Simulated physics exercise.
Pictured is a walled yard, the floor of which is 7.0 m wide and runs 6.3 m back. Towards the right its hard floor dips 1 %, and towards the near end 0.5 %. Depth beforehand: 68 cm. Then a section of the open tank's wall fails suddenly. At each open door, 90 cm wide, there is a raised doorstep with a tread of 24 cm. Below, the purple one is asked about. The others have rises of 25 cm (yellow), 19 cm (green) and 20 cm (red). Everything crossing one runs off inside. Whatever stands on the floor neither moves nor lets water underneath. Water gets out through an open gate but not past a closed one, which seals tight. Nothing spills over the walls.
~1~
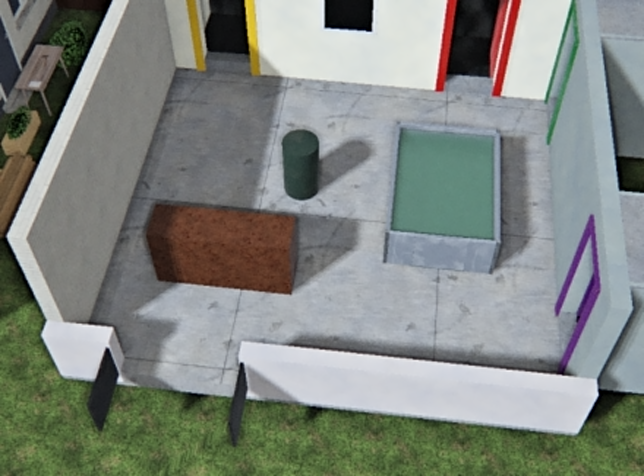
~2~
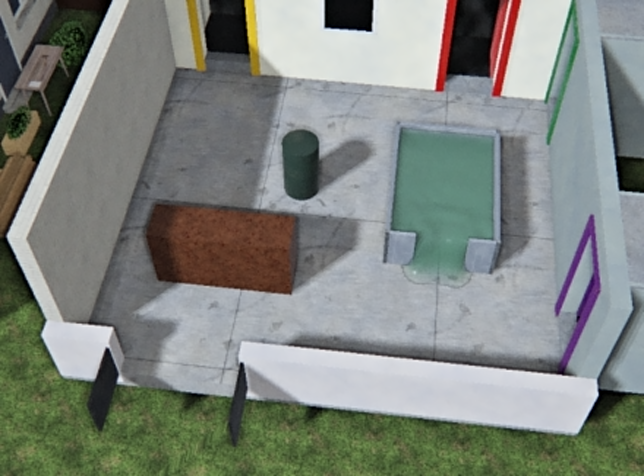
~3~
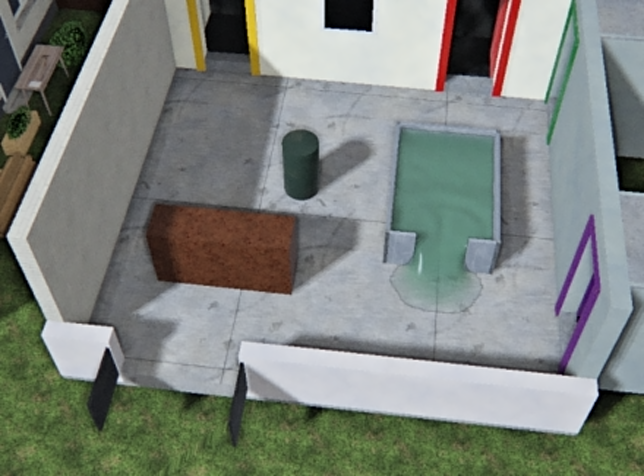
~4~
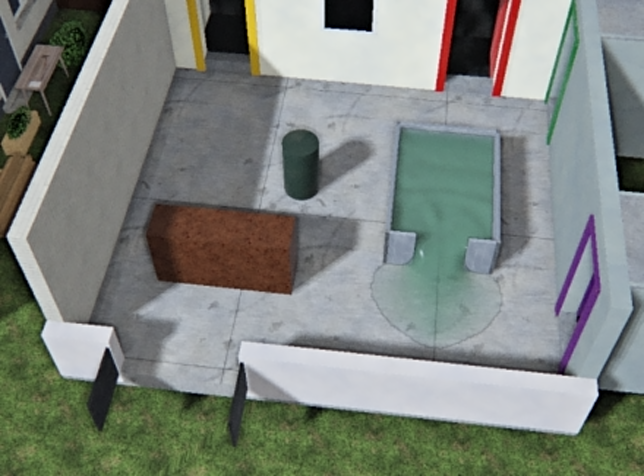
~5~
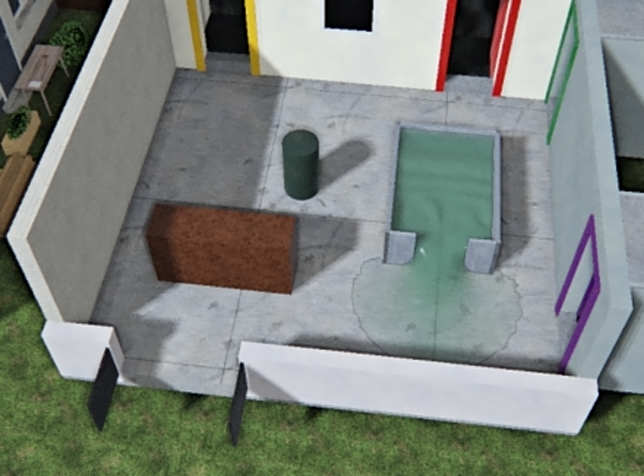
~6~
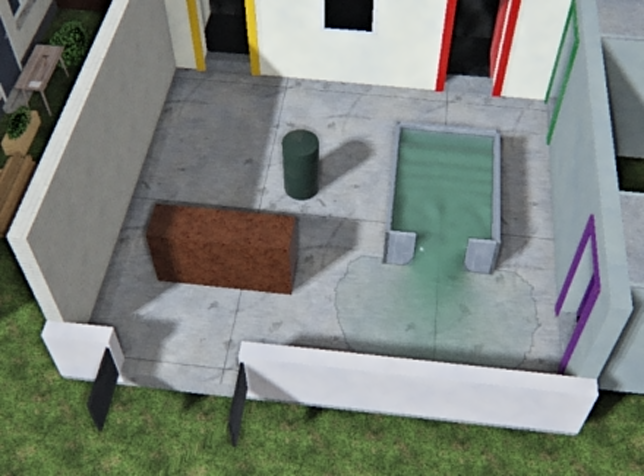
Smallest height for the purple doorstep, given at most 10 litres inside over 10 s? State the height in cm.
About 17 cm.
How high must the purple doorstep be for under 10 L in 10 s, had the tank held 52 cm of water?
It would take a step of about 13.0 cm.
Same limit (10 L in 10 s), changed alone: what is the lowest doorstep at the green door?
At the green door it takes roughly 12.5 centimetres.
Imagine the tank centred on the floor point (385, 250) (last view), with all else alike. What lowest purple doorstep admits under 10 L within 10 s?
Close to 20 cm would do it.
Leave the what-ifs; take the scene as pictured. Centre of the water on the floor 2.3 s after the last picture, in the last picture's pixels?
Approximately (424, 275).
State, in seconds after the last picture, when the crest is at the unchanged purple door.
Peak: Close to 3.0 s.
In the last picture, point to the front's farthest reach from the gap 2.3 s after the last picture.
Look about (79, 352) in the last picture.
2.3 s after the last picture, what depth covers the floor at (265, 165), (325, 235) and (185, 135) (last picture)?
Depths in order: 0 / 0 / 0 cm.
Then, 0.7 s after the last picture water covers 20 % of the floor, deepest (32 cm) near (424, 392); 7 cm at the purple door, 0 litres in over its 14 cm doorstep.
Then, 2.3 s after the last picture water covers 35 % of the floor, deepest (32 cm) near (553, 406); 17 cm at the purple door, 8 litres in over its 14 cm doorstep.
Then, 9.3 s after the last picture water covers 90 % of the floor, deepest (12 cm) near (540, 405); 10 cm at the purple door, 30 litres in over its 14 cm doorstep.
At the purple door as built, the water peaked near 18 cm, 3.1 s after the last picture.
Run again over the same 10 s with other heights there, 36 litres in over 13.5 cm, 6 litres over 18.5 cm. The limit of 10 litres is kept from about 17 cm up.
